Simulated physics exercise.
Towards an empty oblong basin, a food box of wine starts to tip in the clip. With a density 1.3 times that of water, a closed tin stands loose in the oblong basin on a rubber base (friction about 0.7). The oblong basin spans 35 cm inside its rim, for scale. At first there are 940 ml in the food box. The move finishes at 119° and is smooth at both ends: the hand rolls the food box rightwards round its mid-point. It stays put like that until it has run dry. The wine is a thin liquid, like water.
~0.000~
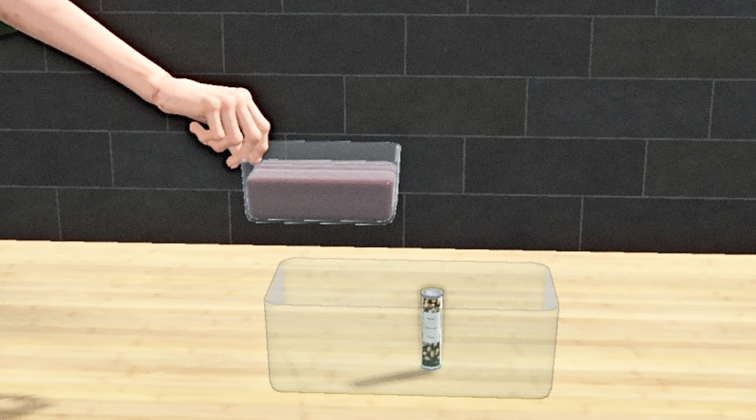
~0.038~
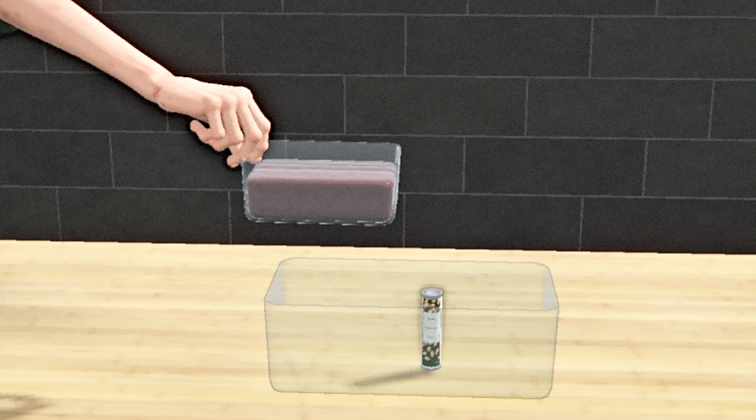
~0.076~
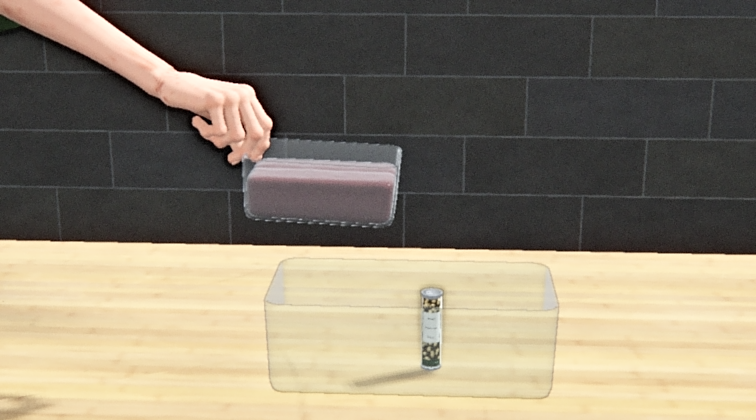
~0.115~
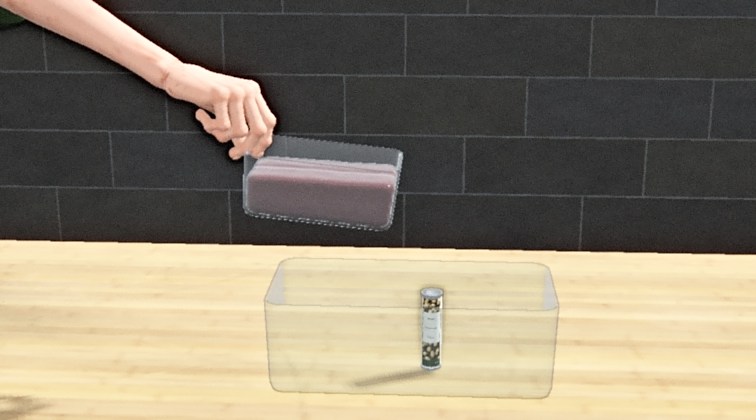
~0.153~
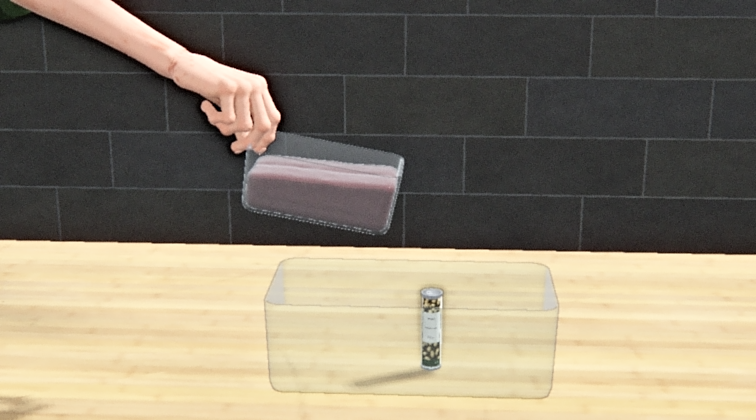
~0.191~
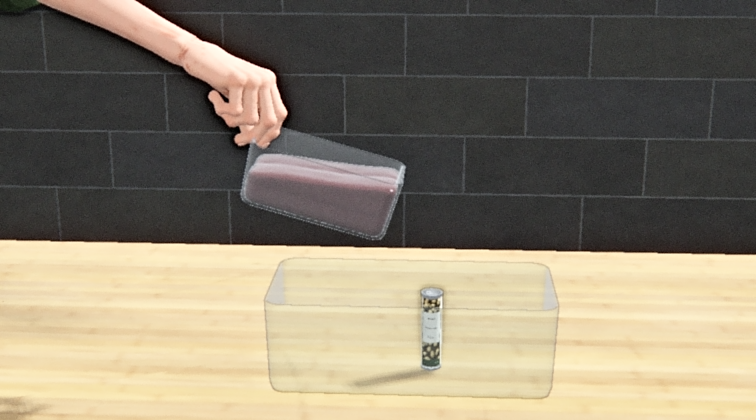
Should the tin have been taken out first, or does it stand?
I reckon it can hold on.
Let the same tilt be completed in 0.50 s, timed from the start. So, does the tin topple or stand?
The tin topples.
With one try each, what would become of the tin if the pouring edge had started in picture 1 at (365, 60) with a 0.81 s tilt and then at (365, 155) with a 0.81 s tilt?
First it topples; then it topples.
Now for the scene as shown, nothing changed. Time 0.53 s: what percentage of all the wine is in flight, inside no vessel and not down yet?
At that moment, about 44 percent.
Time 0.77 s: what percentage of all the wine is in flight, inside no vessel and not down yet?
I'd put it at about 3 per cent of the liquid.
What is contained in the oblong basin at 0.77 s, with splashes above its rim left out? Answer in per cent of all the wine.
Near 96 in a hundred.
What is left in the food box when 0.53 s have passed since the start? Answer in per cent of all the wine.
Roughly 24 percent.
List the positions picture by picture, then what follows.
Tilt 0°; pouring edge (398, 155); surface from (252, 169) to (396, 172); the oblong basin's rim runs from (273, 281) to (553, 287); the tin's top is at (432, 296), in the first picture.
Tilt 1°; pouring edge (398, 156); surface from (252, 169) to (396, 172), in the second picture.
Tilt 3°; pouring edge (399, 159); surface from (252, 167) to (396, 173), in the third picture.
Tilt 6°; pouring edge (400, 163); surface from (253, 166) to (397, 174), in the fourth picture.
Tilt 10°; pouring edge (401, 169); surface from (253, 165) to (398, 176), in the fifth picture.
Tilt 16°; pouring edge (402, 176); surface from (253, 164) to (399, 178), in the sixth picture.
By 0.53 s the tilt is 87° and 24 per cent is still to pour; the tin stands where it began.
By 0.77 s the tilt is 118° and 1 per cent is still to pour; the tin stands where it began.
By 1.03 s the tilt is 119° and 0 per cent is still to pour; the tin stands where it began.
By 1.31 s the tilt is 119° and 0 per cent is still to pour; the tin stands where it began.
At rest the tin stands where it began.
